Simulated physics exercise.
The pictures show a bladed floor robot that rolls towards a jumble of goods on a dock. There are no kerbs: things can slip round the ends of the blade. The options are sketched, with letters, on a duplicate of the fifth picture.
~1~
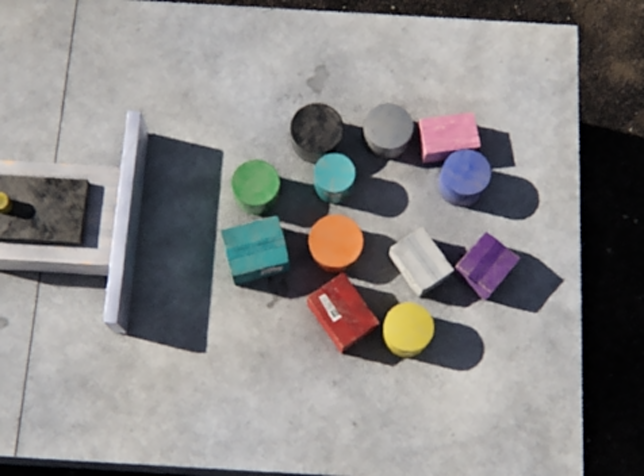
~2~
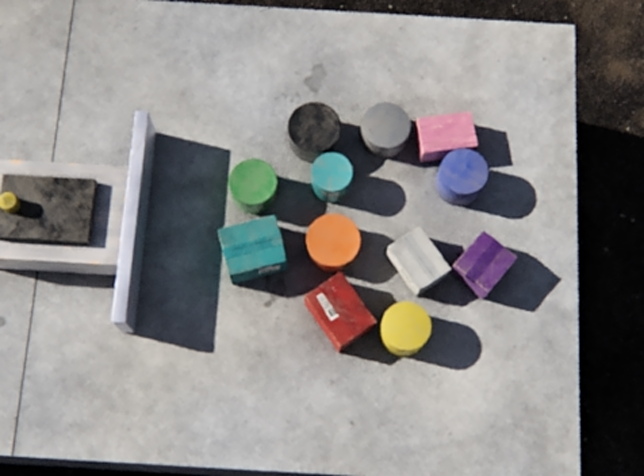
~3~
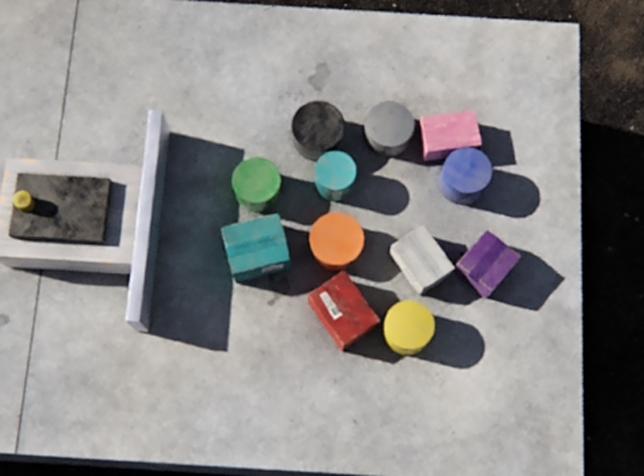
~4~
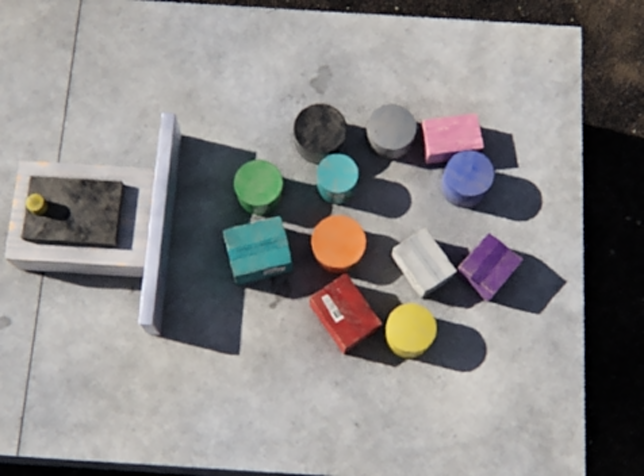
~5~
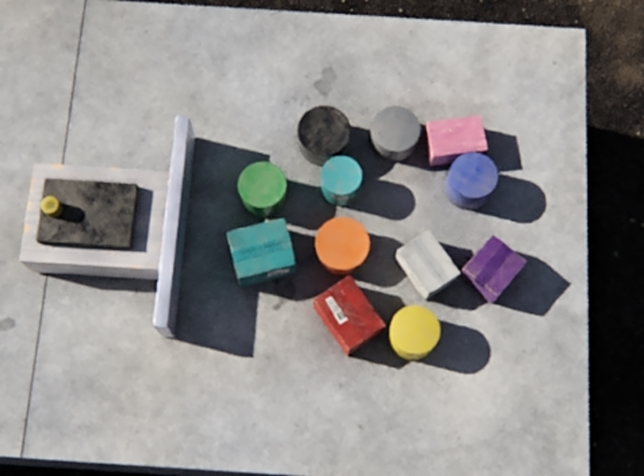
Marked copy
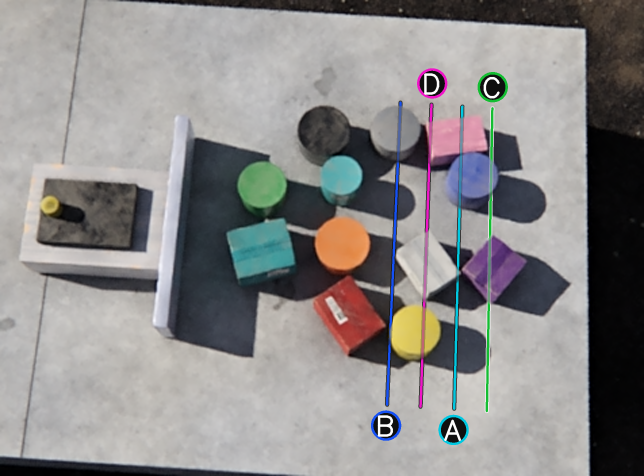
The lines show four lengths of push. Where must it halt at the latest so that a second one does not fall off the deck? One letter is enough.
C.
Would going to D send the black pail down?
No.
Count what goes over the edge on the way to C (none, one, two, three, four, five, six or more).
By then, one.
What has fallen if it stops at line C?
The purple box.
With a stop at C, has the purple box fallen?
Yes.
On the copy, A at (458, 251); B at (394, 247); C at (490, 253); D at (426, 249).
On C. First, robot (211, 221); black pail (329, 137); red parcel (356, 319).
Then, robot (327, 228); purple box (530, 301); white parcel (498, 271).
Finally, robot (415, 233); purple box over the edge; white parcel (585, 279); one fallen.
By contrast, A is within the limit but short; B is within the limit but short; D is within the limit but short.
